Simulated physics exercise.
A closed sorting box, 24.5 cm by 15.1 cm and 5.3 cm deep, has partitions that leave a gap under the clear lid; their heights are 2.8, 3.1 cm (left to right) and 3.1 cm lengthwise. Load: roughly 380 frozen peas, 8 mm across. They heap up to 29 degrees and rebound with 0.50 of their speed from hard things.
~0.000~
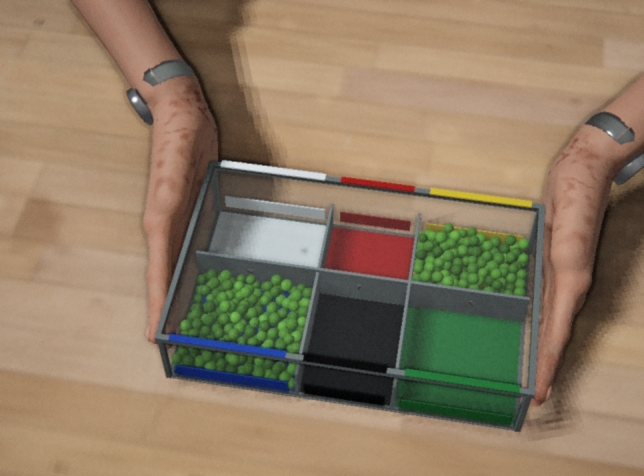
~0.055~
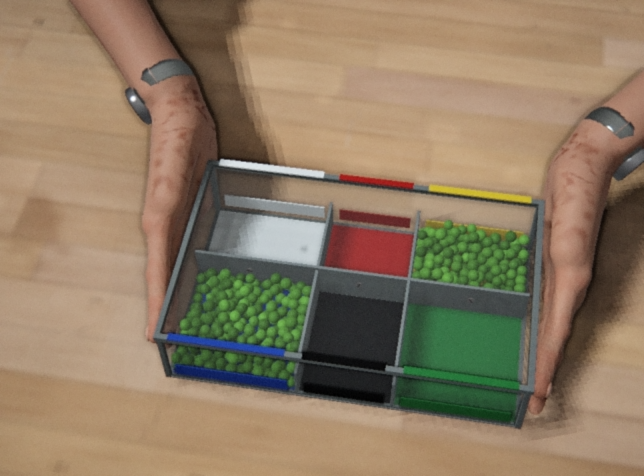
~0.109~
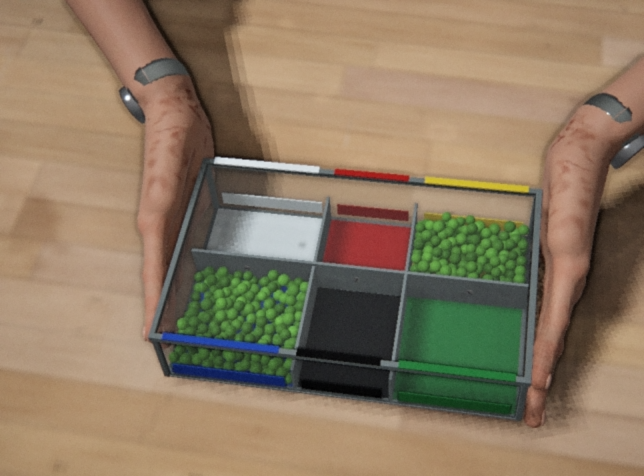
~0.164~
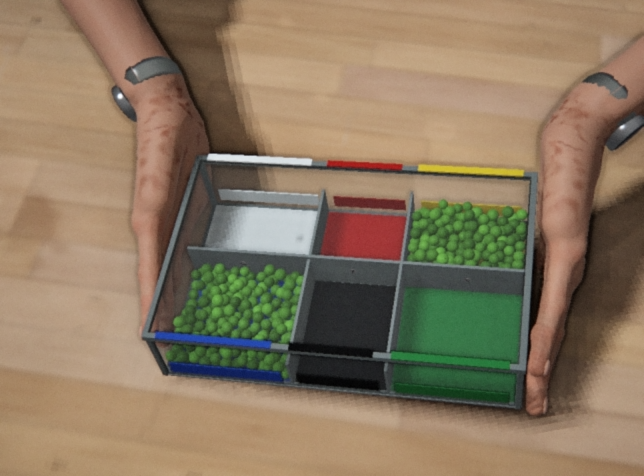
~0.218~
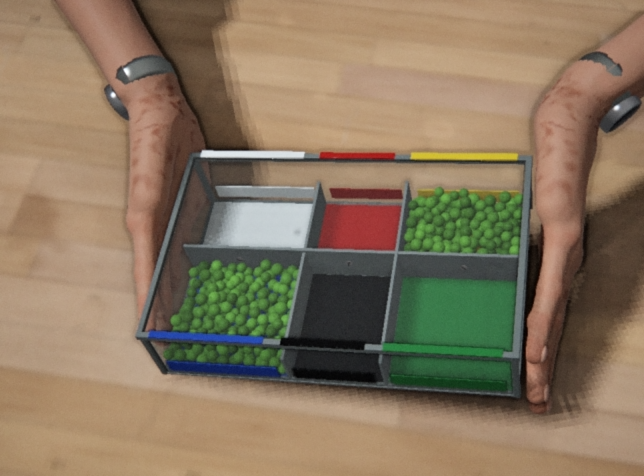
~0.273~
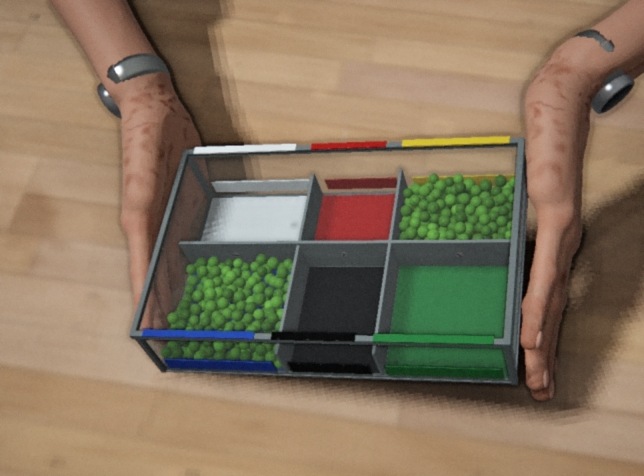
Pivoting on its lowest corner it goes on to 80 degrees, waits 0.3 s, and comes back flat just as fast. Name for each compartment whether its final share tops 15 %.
Red: Under, blue: Over, green: Under, yellow: Over, white: Under, black: Under.
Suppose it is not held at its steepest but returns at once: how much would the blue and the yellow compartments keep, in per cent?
In that case blue 65, yellow 20.
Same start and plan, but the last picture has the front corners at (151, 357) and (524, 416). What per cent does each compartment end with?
Red 0, blue 50, green 20, yellow 30, white 0, black 5.
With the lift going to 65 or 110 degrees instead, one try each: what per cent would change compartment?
About 10 and 50 per cent.
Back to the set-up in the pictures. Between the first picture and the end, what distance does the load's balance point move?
Some 6.5 cm.
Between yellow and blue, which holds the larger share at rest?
It is the blue one.
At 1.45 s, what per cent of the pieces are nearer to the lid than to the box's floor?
About 30 per cent.
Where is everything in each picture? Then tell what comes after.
Box tilt 0 degrees, front corners at (162, 336) and (528, 391); blue 55 %, yellow 45 %, in the first frame.
Box tilt 1 degrees, front corners at (160, 335) and (528, 387), in the second frame.
Box tilt 3 degrees, front corners at (155, 335) and (525, 379), lowest corner left front, in the third frame.
Box tilt 7 degrees, front corners at (149, 334) and (519, 366), lowest corner left front, in the fourth frame.
Box tilt 11 degrees, front corners at (143, 334) and (513, 354), lowest corner left front, in the fifth frame.
Box tilt 15 degrees, front corners at (137, 332) and (504, 340), lowest corner left front; blue 55 %, yellow 45 %. Its pace works out near 70 degrees a second, in the sixth frame.
Then, at 1.45 s, tilt 80 degrees; red 5 %, blue 60 %, yellow 30 %, white 5 %.
After 2.23 s, tilt 41 degrees; blue 70 %, yellow 20 %, white 10 %.
After 3.04 s, tilt 0 degrees; blue 70 %, yellow 20 %, white 10 %.
In the end, at 3.7 s, red 0 %, blue 70 %, green 0 %, yellow 20 %, white 10 %, black 0 %.
